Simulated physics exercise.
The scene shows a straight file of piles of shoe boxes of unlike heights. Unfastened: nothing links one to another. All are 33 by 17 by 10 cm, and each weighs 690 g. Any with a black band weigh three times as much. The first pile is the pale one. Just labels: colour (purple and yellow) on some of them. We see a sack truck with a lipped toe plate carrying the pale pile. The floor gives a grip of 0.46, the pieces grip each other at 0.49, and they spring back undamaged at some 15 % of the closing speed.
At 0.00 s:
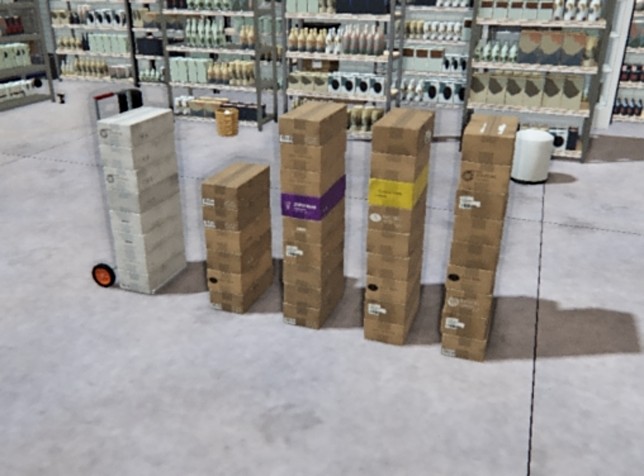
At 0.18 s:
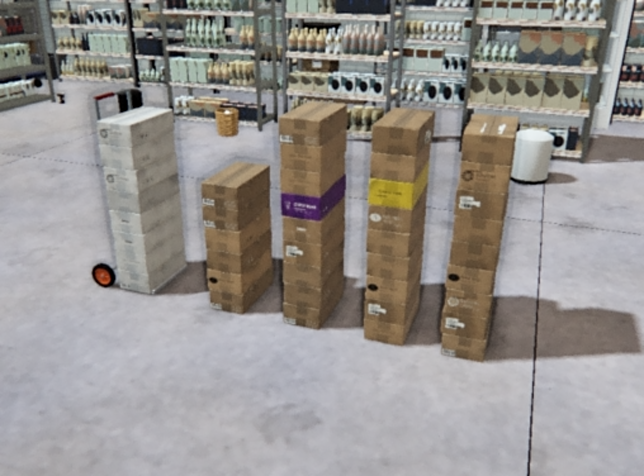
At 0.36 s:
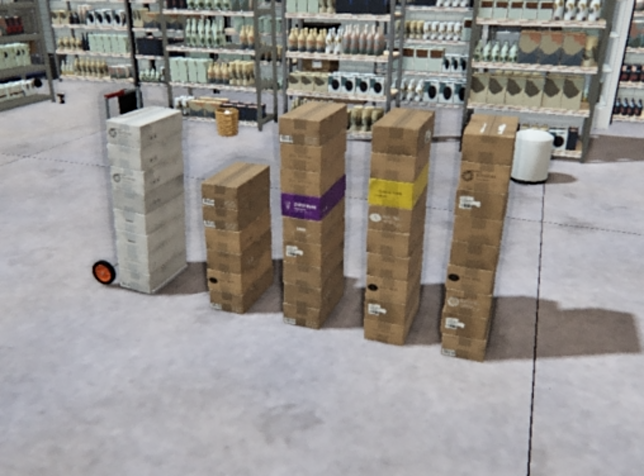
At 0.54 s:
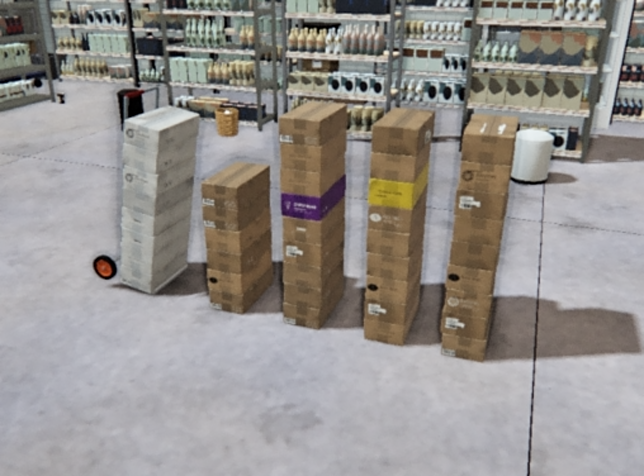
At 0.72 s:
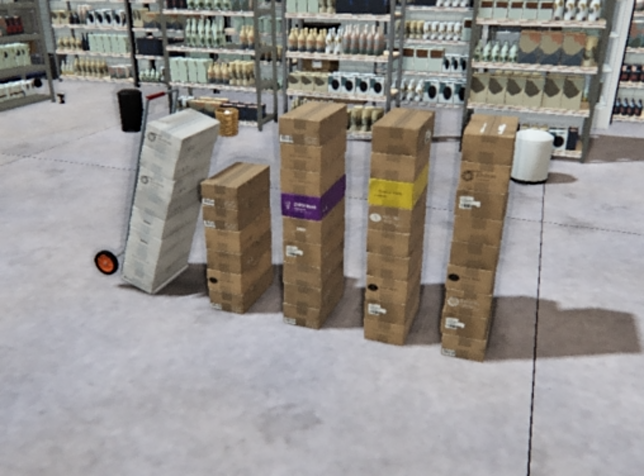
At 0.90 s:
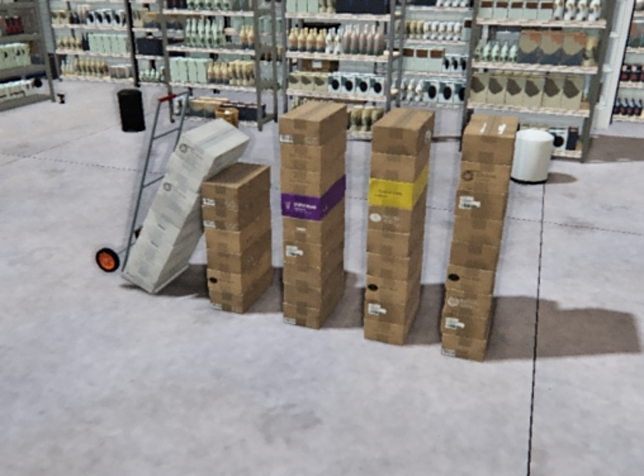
Pale stack of boxes on a hand truck tilting gradually rightward toward a row of four brown stacks in a warehouse aisle.
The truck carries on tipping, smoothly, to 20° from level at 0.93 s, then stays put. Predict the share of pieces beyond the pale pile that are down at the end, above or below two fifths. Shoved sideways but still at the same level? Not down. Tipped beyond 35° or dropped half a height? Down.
The share ends above two fifths.
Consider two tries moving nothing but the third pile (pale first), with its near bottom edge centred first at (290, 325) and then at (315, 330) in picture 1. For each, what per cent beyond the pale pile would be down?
You'd get 100 percent the first time and 100 percent the second.
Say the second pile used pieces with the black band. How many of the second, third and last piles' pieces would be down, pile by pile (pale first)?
Down at the end: Second pile 0, third pile 0, last pile 0.
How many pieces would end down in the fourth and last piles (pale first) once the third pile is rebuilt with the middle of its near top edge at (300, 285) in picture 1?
Down by pile: Fourth 0, last 0.
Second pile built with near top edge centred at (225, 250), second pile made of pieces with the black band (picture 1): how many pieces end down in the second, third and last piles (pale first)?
Down by pile: Second 0, third 0, last 0.
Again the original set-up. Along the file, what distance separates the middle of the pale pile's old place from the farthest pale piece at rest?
Distance: Near 115 cm.
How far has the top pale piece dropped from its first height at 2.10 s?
20 cm.
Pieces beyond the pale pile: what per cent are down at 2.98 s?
95 %.
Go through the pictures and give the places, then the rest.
In the first picture (we follow the side turned to the camera), truck frame 0° forward; yellow box (390, 194); purple box (300, 207); no other piece has moved.
In the second picture, truck frame 0° forward; purple box (300, 207).
In the third picture, truck frame 4° forward, top of the pale pile leaning 4°; purple box (300, 207); no other piece has moved.
In the fourth picture, truck frame 10° forward, top of the pale pile leaning 10°; purple box (300, 207); no other piece has moved.
In the fifth picture, truck frame (142, 138) 16° forward, top of the pale pile leaning 18°; purple box (300, 207); no other piece has moved.
In the sixth picture, truck frame (151, 139) 20° forward, top of the pale pile leaning 29°; purple box (300, 207); yellow box (390, 194); no other piece has moved.
Around 2.10 s, 8 of the pale pile down; 2 of the 33 other boxes down; purple box tipped 20°; yellow box tipped 5°.
Around 2.98 s, 7 of the pale pile down; 32 of the 33 other boxes down; yellow box tipped 48°, 17 cm lower; purple box tipped 39°, 14 cm lower.
Finally (4.2 s), 7 of the pale pile down; 32 of the 33 other boxes down; yellow box tipped 38°, 47 cm lower; purple box tipped 28°, 18 cm lower. That is 97 per cent. Seen by the last camera, middles, yellow box near (630, 327), purple box near (440, 251).
